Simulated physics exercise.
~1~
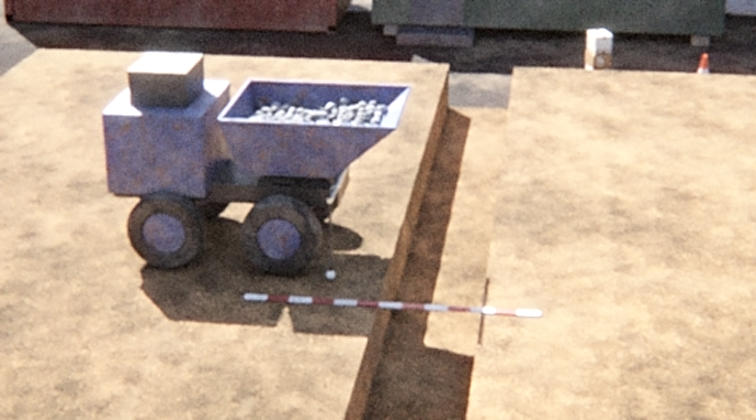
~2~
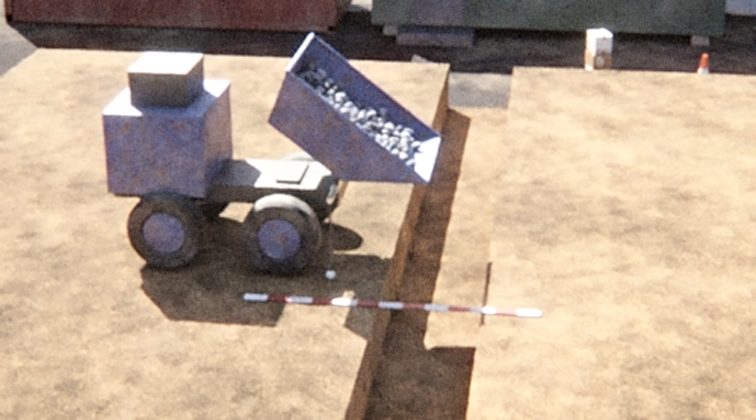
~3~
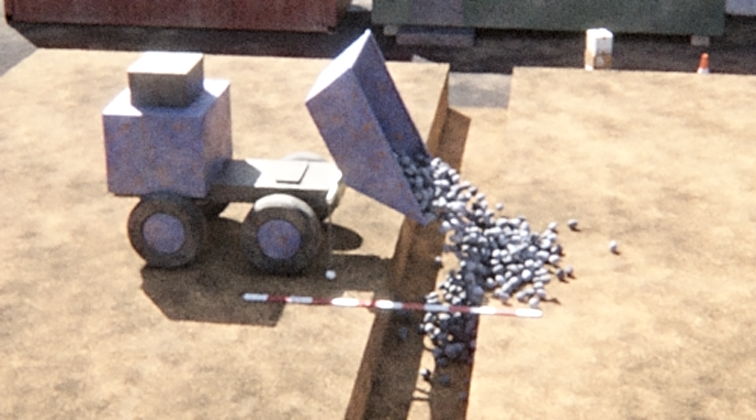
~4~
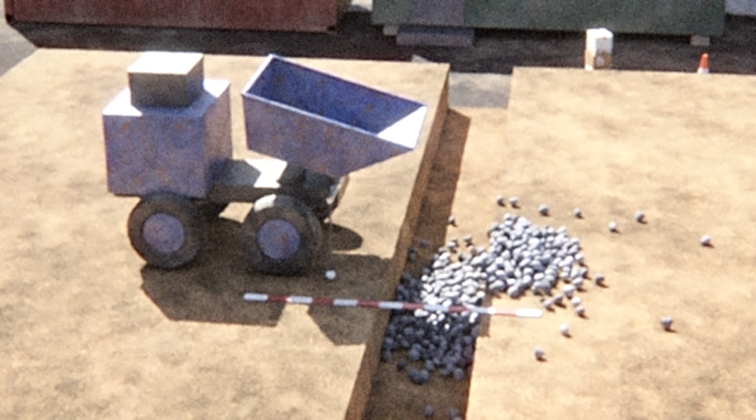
A blue-purple site dumper with dark wheels stands on sandy ground, seen from above and to the side, its skip full of smooth grey stones facing a straight-sided trench on its right. A red and white banded rod lies across the trench, with dark red and green containers behind. The skip tips forward, and the stones slide toward its lip. As it tilts steeply, they pour into the trench and scatter onto the far side. The emptied skip swings partway back and stays slightly tilted, leaving most stones heaped in the trench and the rest spread beyond it.
